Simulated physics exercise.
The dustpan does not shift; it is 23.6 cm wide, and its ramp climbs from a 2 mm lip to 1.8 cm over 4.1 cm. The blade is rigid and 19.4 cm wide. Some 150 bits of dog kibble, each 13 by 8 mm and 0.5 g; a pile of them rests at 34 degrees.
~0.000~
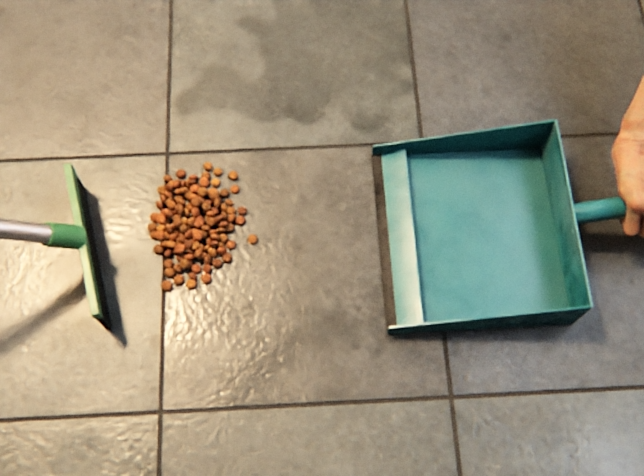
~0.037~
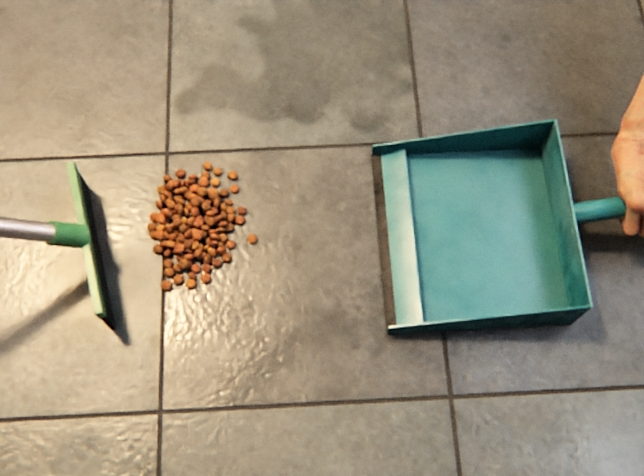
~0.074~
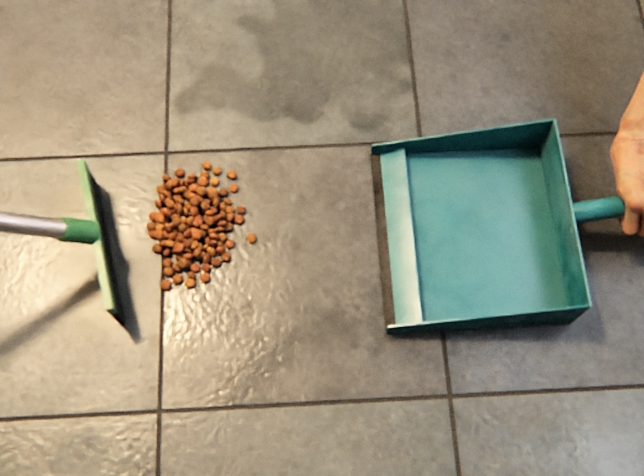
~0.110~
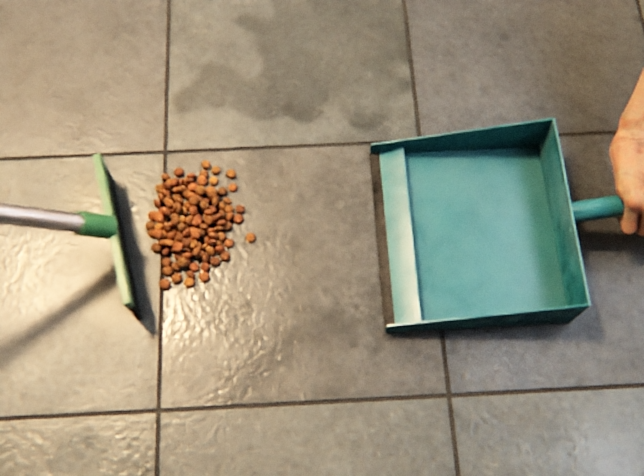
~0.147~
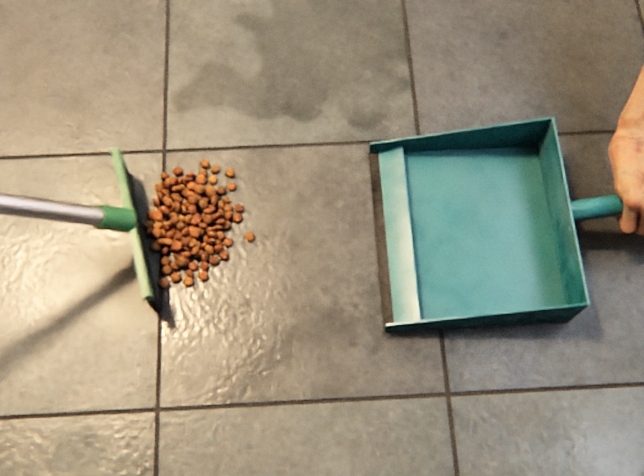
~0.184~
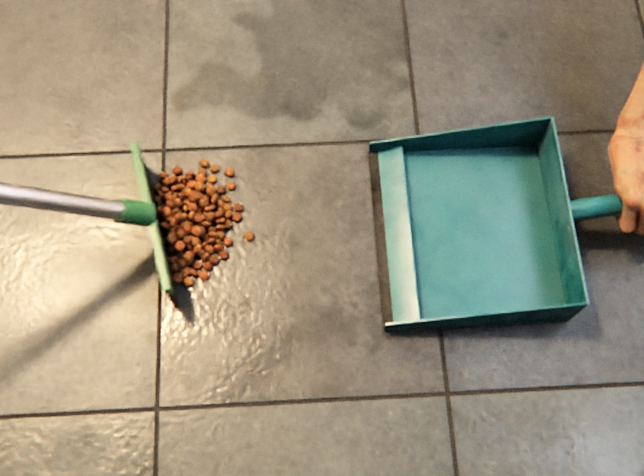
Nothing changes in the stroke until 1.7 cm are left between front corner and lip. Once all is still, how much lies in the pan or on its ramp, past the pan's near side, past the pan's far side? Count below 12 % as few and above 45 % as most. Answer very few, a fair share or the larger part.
In the pan or on its ramp: A fair share; past the pan's near side: Very few; past the pan's far side: A fair share.
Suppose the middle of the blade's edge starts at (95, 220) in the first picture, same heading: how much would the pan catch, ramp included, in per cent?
Some 25 per cent.
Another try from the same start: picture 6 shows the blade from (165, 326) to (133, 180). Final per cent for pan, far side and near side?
Pan 0, far 0, near 0.
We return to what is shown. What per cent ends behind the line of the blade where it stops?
About 5 per cent.
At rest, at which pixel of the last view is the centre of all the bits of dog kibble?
At about (361, 169).
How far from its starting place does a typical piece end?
About 22 cm.
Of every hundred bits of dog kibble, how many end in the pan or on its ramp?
Some 20 per cent.
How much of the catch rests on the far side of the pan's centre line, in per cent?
Roughly 100 per cent.
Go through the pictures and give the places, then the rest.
Blade from (97, 314) to (70, 171), moved 0.0 cm, 0 of the pieces shifted so far; middle of the pieces at (192, 223); pan at (484, 235), in the first frame.
Blade from (101, 313) to (74, 170), moved 0.4 cm, 0 of the pieces shifted so far; middle of the pieces at (192, 223), in the second frame.
Blade from (111, 309) to (83, 166), moved 1.7 cm, 0 of the pieces shifted so far; middle of the pieces at (191, 222), in the third frame.
Blade from (129, 303) to (99, 161), moved 3.8 cm, 0 of the pieces shifted so far; middle of the pieces at (190, 221), in the fourth frame.
Blade from (148, 297) to (118, 155), moved 6.1 cm, 0 of the pieces shifted so far; middle of the pieces at (189, 220), in the fifth frame.
Blade from (168, 290) to (136, 149), moved 8.5 cm, 65 of the pieces shifted so far; middle of the pieces at (194, 219); pan at (480, 232). Its pace works out near 0.63 m/s, heading 14 degrees away from the viewer's side, in the sixth frame.
After 0.37 s, middle of the blade 15 cm from the lip; 0 % over the lip, far side 15 %, near side 0 %.
Then, at 0.50 s, middle of the blade 7 cm from the lip; 0 % over the lip, far side 25 %, near side 0 %.
After 0.75 s, middle of the blade 4 cm from the lip; 20 % over the lip, far side 30 %, near side 0 %.
In the end, at 1.1 s, pan 20 %, near side 0 %, far side 30 %, in front of the lip or behind the blade 50 %.
